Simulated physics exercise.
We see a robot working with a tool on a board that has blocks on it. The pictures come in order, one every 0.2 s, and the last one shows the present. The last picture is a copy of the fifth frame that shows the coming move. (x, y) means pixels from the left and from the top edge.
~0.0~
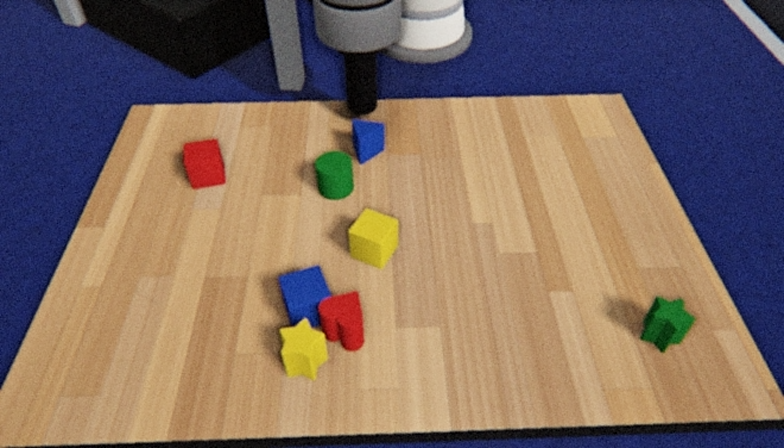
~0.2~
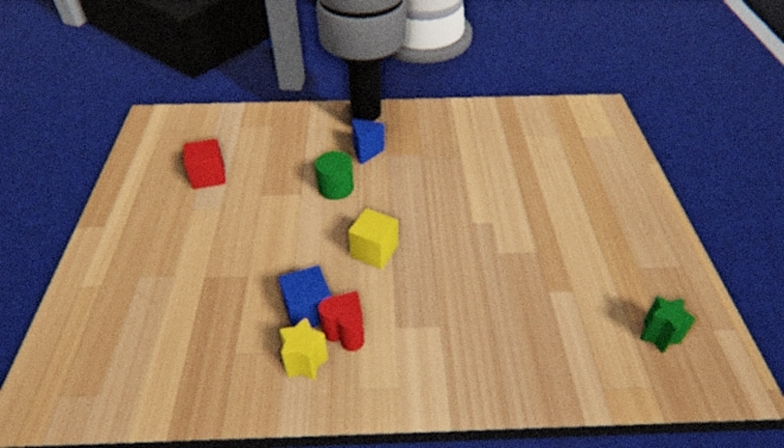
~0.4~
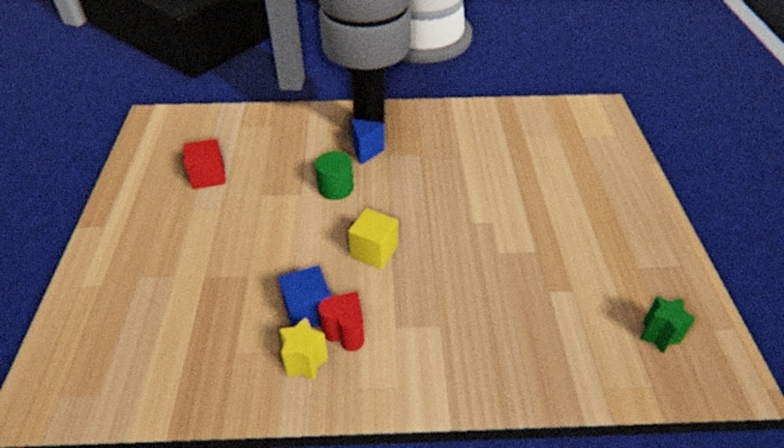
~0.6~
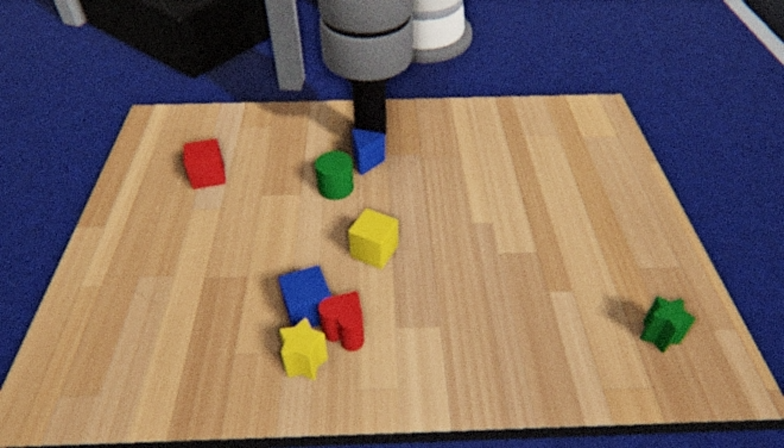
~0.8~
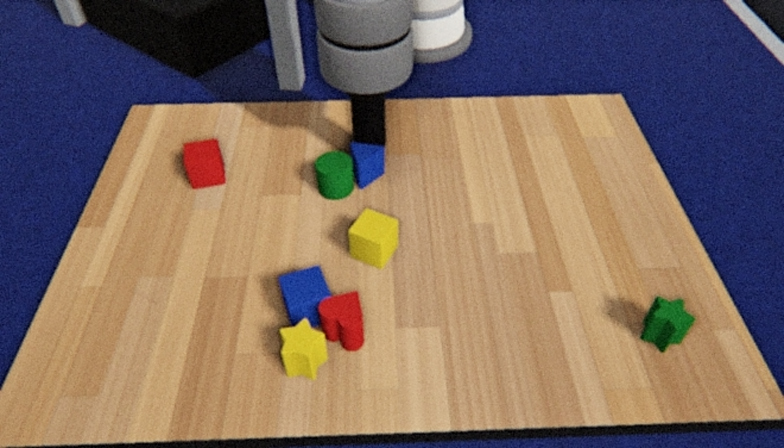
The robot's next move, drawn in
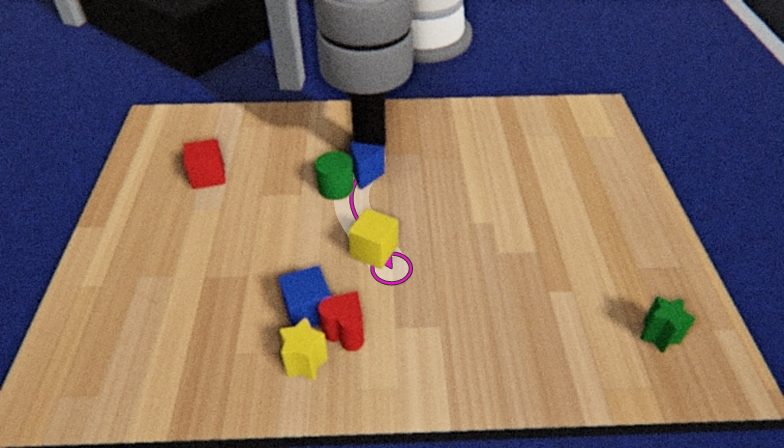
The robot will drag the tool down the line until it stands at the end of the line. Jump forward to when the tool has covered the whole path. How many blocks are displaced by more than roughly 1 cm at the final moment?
Count: Three or more.
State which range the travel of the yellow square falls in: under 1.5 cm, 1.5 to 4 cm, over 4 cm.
Overall it shifts more than 4 cm.
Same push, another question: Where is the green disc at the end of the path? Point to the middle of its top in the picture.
When the path ends, it will be at (312, 180).
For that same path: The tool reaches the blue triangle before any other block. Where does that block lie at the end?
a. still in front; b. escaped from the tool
The one that fits is a, still in front.
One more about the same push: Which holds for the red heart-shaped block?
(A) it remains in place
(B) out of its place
I'll go with A - it remains in place.
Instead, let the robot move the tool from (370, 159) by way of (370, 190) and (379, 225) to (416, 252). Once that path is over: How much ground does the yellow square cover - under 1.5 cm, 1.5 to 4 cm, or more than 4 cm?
The yellow square ends up a moderate distance away, 1.5 to 4 cm.
Drawn move, from (370, 159) through (352, 192) and (364, 229) to (392, 268).
The first path, step by step. One third of the way, tool at (351, 180); green disc at (315, 176); blue triangle at (356, 186), turned 20° anticlockwise.
Two thirds of the way, tool at (364, 218); green disc at (312, 180); blue triangle at (364, 227); yellow square at (390, 240).
At the end, tool at (392, 257); green disc at (312, 180); red heart-shaped block still; blue triangle at (385, 269), turned 15° anticlockwise; yellow square at (424, 269).
